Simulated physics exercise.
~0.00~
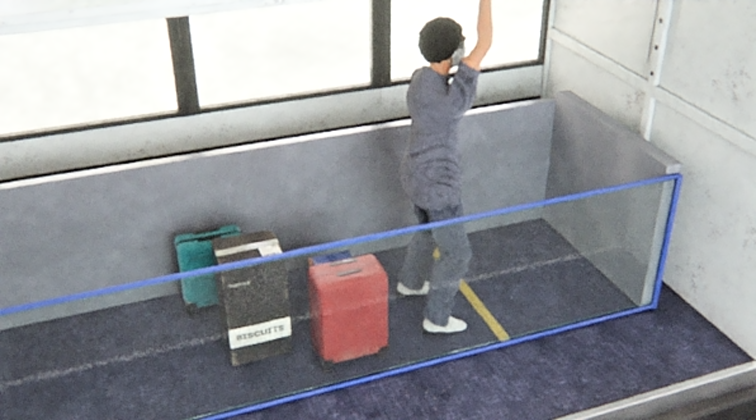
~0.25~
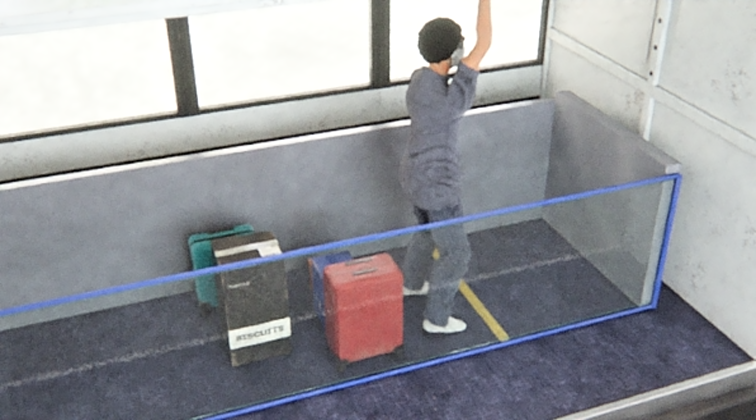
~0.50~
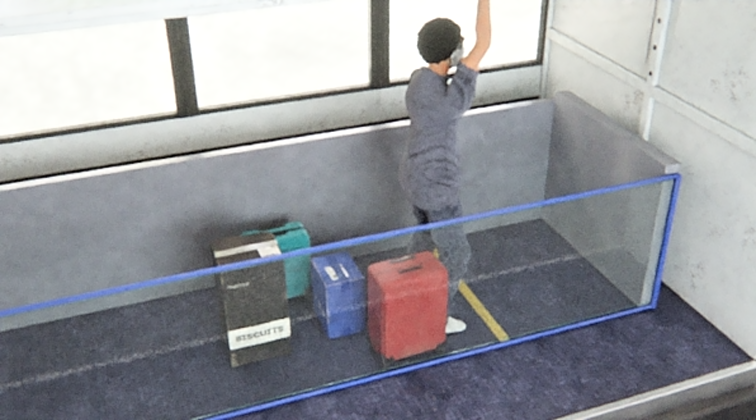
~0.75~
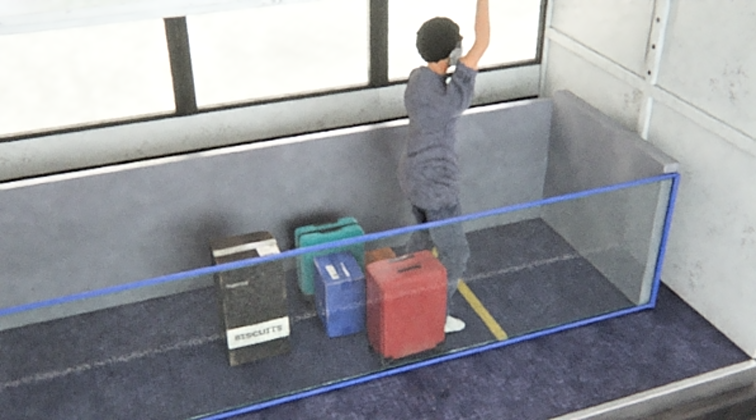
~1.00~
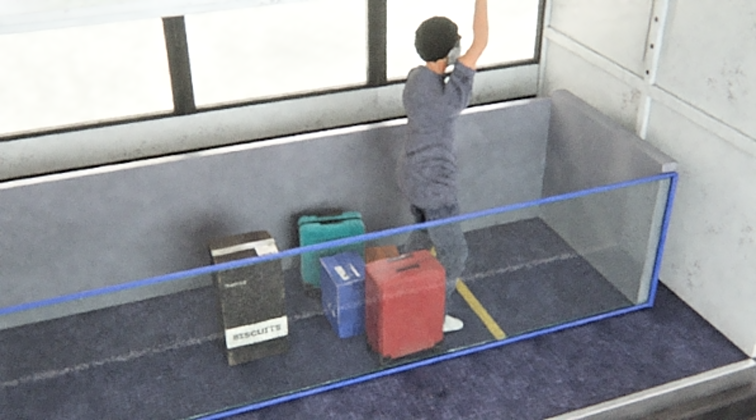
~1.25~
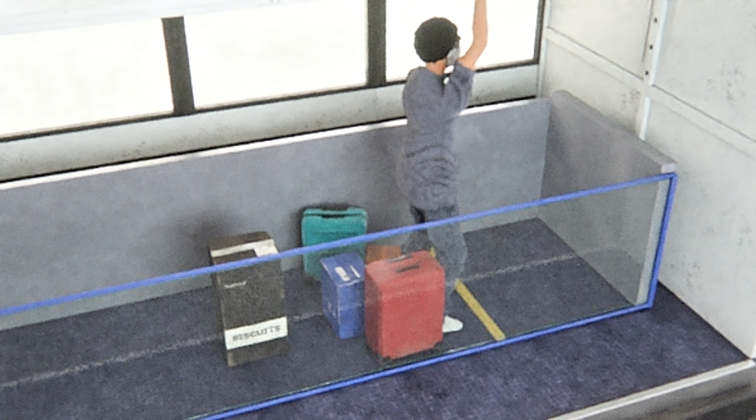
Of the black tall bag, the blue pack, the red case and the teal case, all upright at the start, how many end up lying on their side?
None of them do. The black bag, the blue pack and the red and teal cases are all still upright at the end.
